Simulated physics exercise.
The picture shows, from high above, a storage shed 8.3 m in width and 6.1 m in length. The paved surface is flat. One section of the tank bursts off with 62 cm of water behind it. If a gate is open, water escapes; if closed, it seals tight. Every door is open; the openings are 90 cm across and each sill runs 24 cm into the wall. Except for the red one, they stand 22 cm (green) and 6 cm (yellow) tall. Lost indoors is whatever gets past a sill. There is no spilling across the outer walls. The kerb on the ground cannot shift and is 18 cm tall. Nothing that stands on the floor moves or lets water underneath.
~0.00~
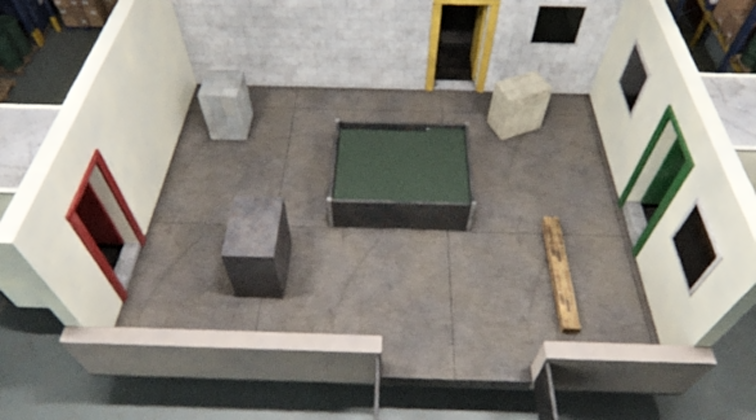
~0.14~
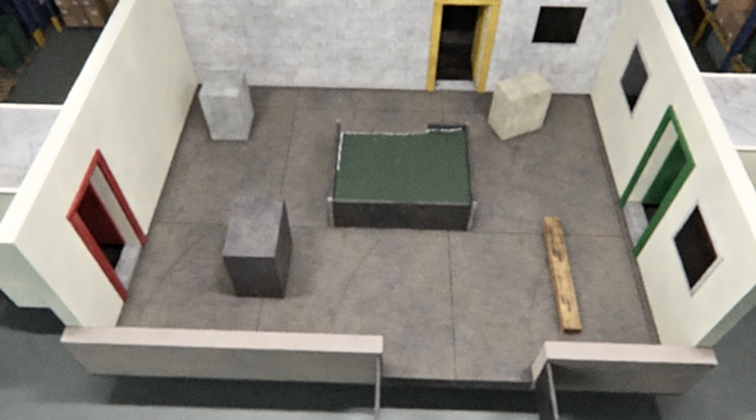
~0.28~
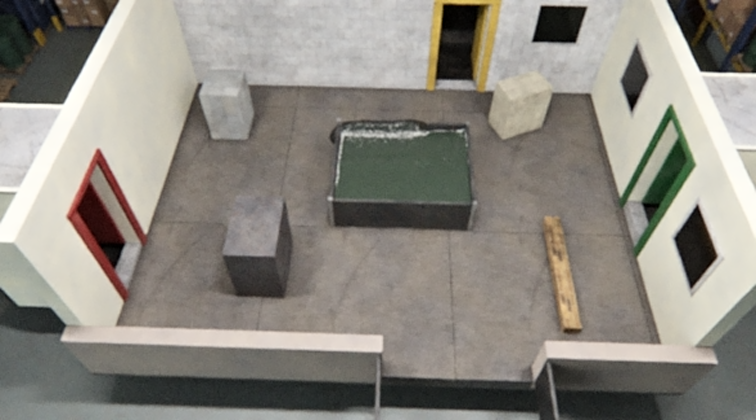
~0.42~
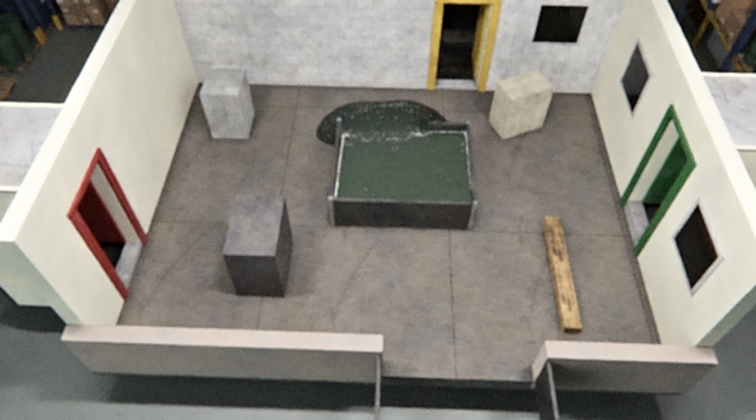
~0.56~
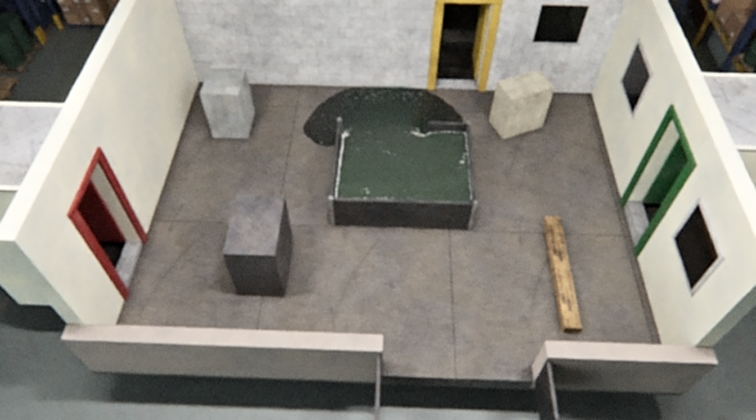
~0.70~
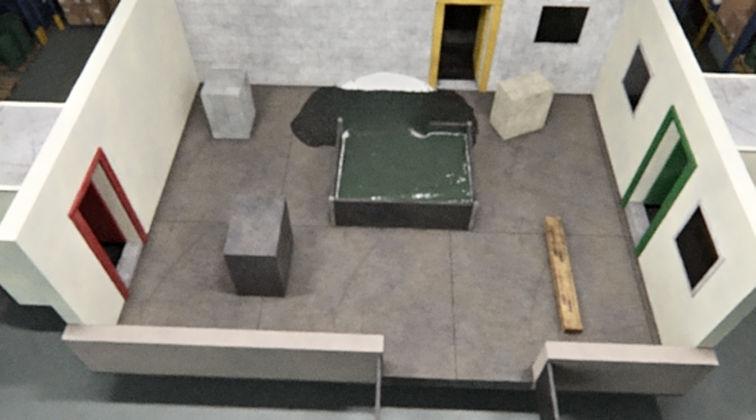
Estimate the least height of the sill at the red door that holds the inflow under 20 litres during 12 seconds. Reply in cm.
Roughly 5.5 cm high.
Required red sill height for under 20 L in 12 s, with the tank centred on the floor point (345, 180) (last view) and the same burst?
Then roughly 6.5 cm.
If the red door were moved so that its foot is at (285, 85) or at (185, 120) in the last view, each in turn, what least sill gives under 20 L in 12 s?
You'd want roughly 12.5 cm there first, then roughly 19 cm.
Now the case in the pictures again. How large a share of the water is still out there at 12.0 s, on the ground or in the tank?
About 90 in every hundred.
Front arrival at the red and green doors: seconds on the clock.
Times: Red = 3.8 s, green = 4.0 s.
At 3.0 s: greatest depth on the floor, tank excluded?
About 36 cm at most.
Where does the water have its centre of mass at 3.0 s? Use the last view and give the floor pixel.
The balance point sits at roughly (372, 138).
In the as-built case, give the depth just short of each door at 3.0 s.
Lab note, cm: Red 0; green 0; yellow 11.
After 1.4 s water covers 15 % of the floor, deepest (44 cm) near (378, 92); it has not reached the red door.
After 3.0 s water covers 30 % of the floor, deepest (36 cm) near (195, 98); it has not reached the red door.
After 12.0 s water covers 95 % of the floor, deepest (8 cm) near (546, 366); 8 cm at the red door, 0 litres in over its 12 cm sill.
At the red door as built, the water arrived by 3.9 s and peaked near 10 cm at 8.4 s.
With a sill of 5 cm, 28 litres would have come in within the 12 s; with 7 cm, 9 litres. So under 20 litres takes about 5.5 cm.
